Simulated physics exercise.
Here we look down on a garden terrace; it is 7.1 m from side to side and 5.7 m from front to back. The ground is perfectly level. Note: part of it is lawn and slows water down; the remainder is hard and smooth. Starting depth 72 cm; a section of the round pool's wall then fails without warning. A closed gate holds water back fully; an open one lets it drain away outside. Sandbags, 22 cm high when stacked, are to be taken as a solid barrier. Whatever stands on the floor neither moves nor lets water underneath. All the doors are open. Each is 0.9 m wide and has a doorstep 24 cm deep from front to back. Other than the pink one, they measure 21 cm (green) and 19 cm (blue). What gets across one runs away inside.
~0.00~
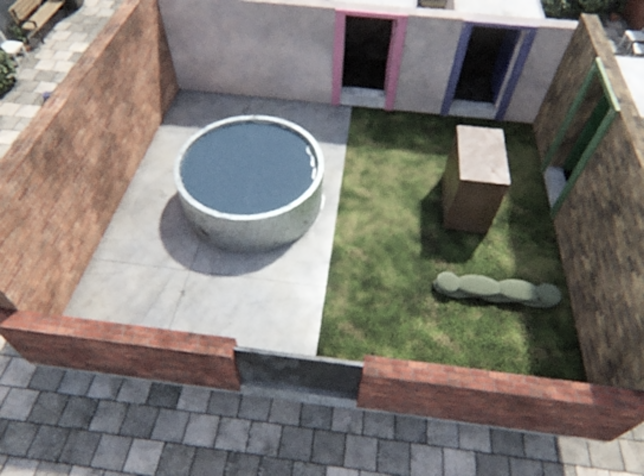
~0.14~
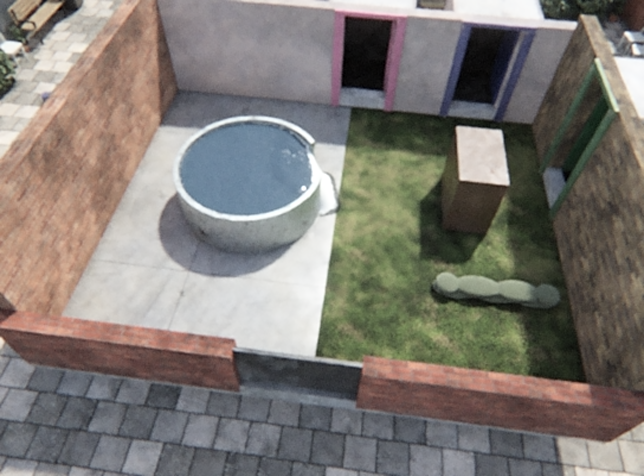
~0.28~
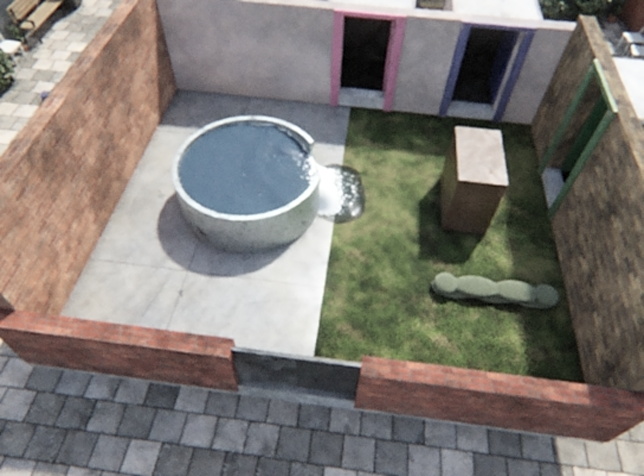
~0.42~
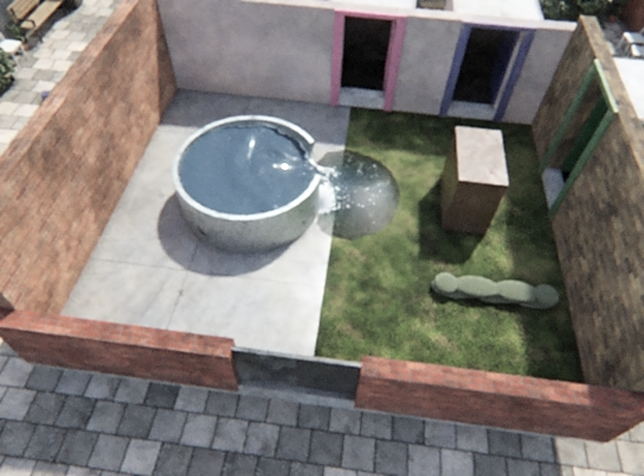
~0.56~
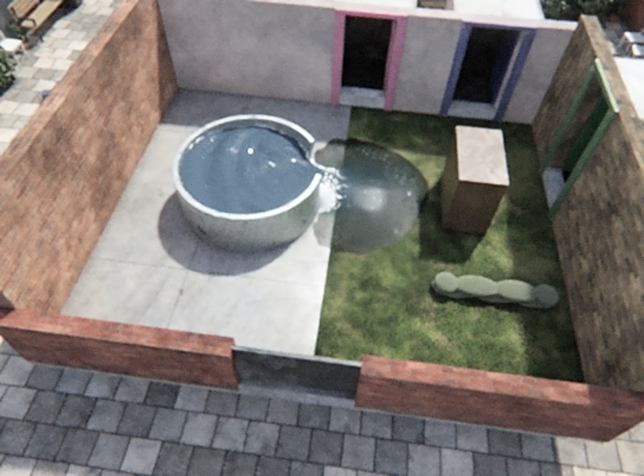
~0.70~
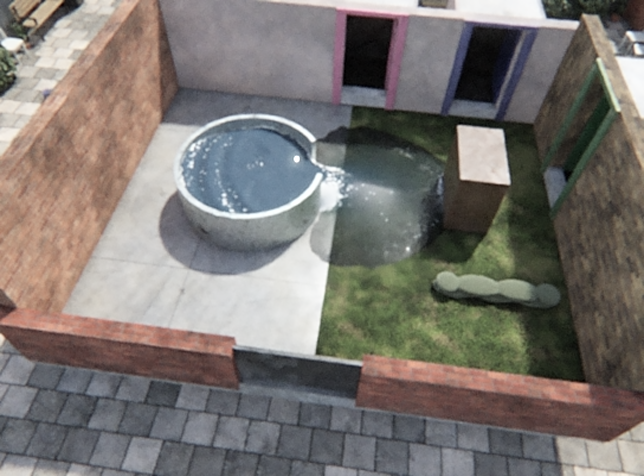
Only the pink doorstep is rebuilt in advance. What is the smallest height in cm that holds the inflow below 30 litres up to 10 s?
At least 5.5 cm.
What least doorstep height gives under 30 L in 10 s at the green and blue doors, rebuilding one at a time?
About 8.5 cm at green and 11.5 cm at blue.
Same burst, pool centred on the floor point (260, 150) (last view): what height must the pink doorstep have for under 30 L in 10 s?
Then about 14.5 centimetres at the least.
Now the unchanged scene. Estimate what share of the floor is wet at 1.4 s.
Approximately 20 % of it.
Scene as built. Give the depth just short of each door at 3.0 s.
In cm - green: 2, blue: 16, pink: 8.
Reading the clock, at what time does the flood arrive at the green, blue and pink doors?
Green at 3.2 s, blue at 2.0 s and pink at 1.8 s.
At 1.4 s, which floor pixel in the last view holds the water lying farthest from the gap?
Lab note: Front tip approx. at (497, 154).
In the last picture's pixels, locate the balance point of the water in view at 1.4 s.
Centre of mass: About (294, 193) px.
After 1.4 s water covers 20 % of the floor, deepest (35 cm) near (323, 184); it has not reached the pink door.
After 3.0 s water covers 40 % of the floor, deepest (25 cm) near (530, 126); 8 cm at the pink door, 0 litres in over its 25 cm doorstep.
After 10.0 s water covers 100 % of the floor, deepest (10 cm) near (525, 207); 8 cm at the pink door, 0 litres in over its 25 cm doorstep.
At the pink door as built, the water arrived by 1.8 s and peaked near 9 cm at 4.0 s.
Run again over the same 10 s with other heights there, 53 litres in over 4.5 cm, 19 litres over 6.5 cm. The limit of 30 litres is kept from about 5.5 cm up.
